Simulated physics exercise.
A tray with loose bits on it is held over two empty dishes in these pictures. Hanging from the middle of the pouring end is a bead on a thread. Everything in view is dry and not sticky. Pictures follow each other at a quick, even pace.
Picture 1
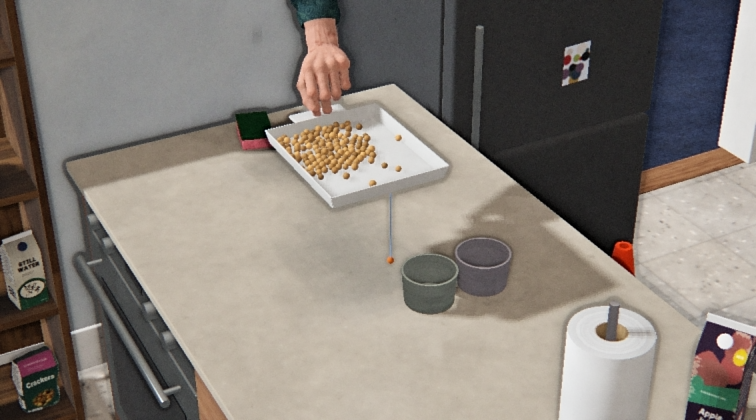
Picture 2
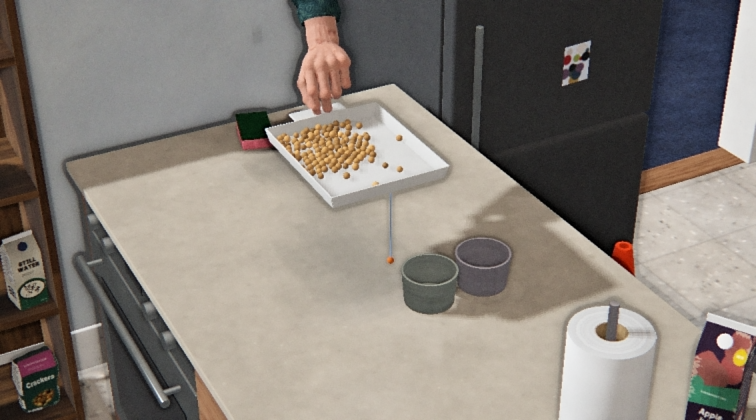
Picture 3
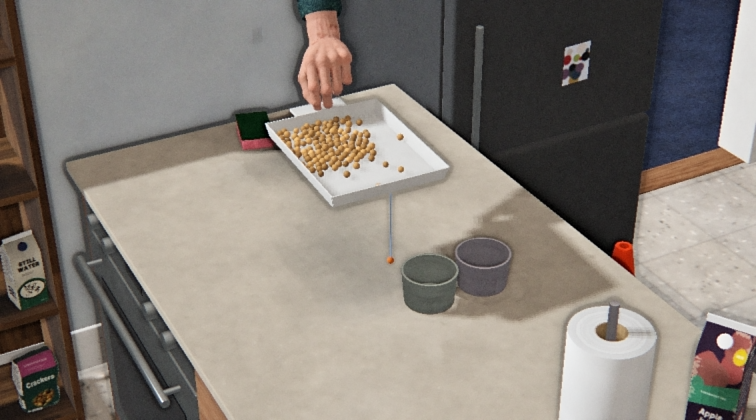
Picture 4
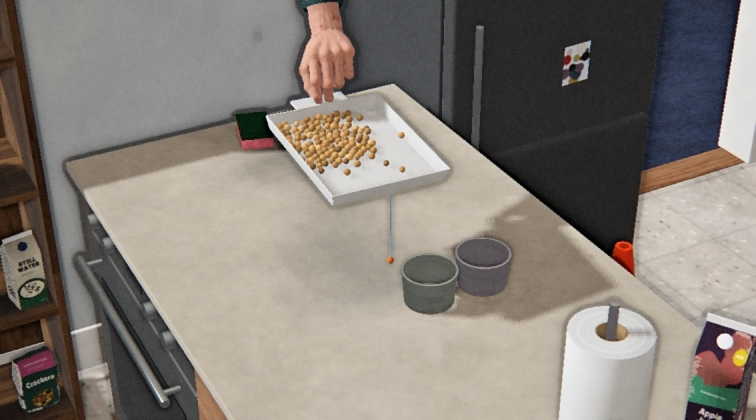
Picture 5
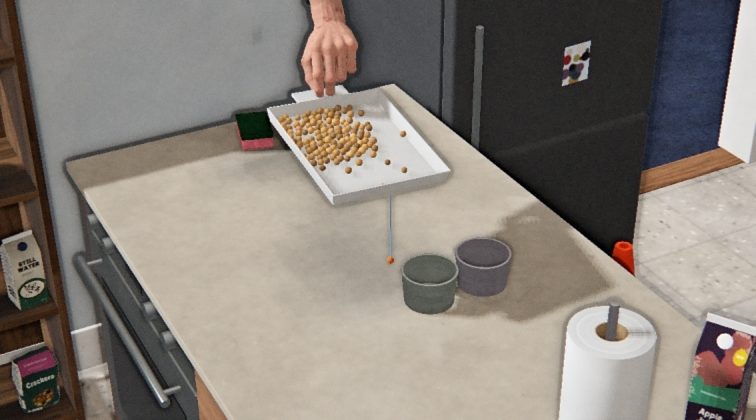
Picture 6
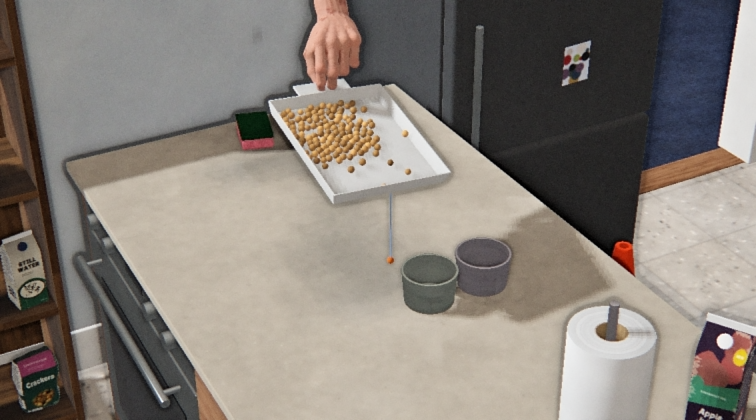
On a kitchen counter, a hand held a white tray of small round wooden beads near two empty dishes, then slowly tilted it slightly toward its right corner as some of the beads shifted a little.
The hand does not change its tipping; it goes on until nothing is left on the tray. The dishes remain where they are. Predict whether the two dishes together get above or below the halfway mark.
Above.
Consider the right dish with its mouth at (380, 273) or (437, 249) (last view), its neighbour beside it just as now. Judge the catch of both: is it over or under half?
Together the dishes get less than a half first, then less than a half.
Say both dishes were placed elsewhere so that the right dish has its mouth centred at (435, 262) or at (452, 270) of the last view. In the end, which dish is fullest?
First try, the rightmost dish; second try, the rightmost dish.
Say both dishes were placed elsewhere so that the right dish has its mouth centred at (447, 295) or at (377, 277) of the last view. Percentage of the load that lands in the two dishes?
0 %, 0 %.
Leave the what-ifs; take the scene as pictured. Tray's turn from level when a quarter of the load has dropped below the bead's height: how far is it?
Reading: Some 85°.
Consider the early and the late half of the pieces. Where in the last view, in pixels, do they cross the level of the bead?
Near (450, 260) to start, and near (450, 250) afterwards.
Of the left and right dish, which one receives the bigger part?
That's the left side.
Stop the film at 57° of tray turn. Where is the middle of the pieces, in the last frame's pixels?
Centre estimate: (417, 174).
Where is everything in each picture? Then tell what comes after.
In the first picture, corners of the pouring end at (333, 195) and (444, 165), level; middle of the load at (331, 149), round wooden beads; left dish at (443, 296); right dish at (497, 278); bead on its thread at (391, 260).
In the second picture, corners of the pouring end at (333, 195) and (444, 165), level; middle of the load at (331, 148).
In the third picture, corners of the pouring end at (333, 194) and (444, 166), tipped barely, lowest at the right corner; middle of the load at (331, 145).
In the fourth picture, corners of the pouring end at (334, 194) and (445, 167), tipped a little, lowest at the right corner; middle of the load at (332, 140), a stray few on the move.
In the fifth picture, corners of the pouring end at (335, 193) and (445, 169), tipped a little, lowest at the right corner; middle of the load at (333, 136), a stray few on the move.
In the sixth picture, corners of the pouring end at (336, 192) and (446, 171), tipped a little, lowest at the right corner; middle of the load at (336, 133), about half on the move; left dish at (443, 296); right dish at (497, 278).
Soon, tray tipped steeply; most on the tray; a stray few in the left dish; a stray few outside both; a small part in the air.
A while on, tray tipped right over; a small part on the tray; about a third in the left dish; a small part in the right dish; a small part outside both; about a quarter in the air.
Towards the end, tray tipped past a quarter turn; about half in the left dish; about a quarter in the right dish; about a third outside both.
Finally, tray tipped past a quarter turn; about half in the left dish; about a quarter in the right dish; about a third outside both.
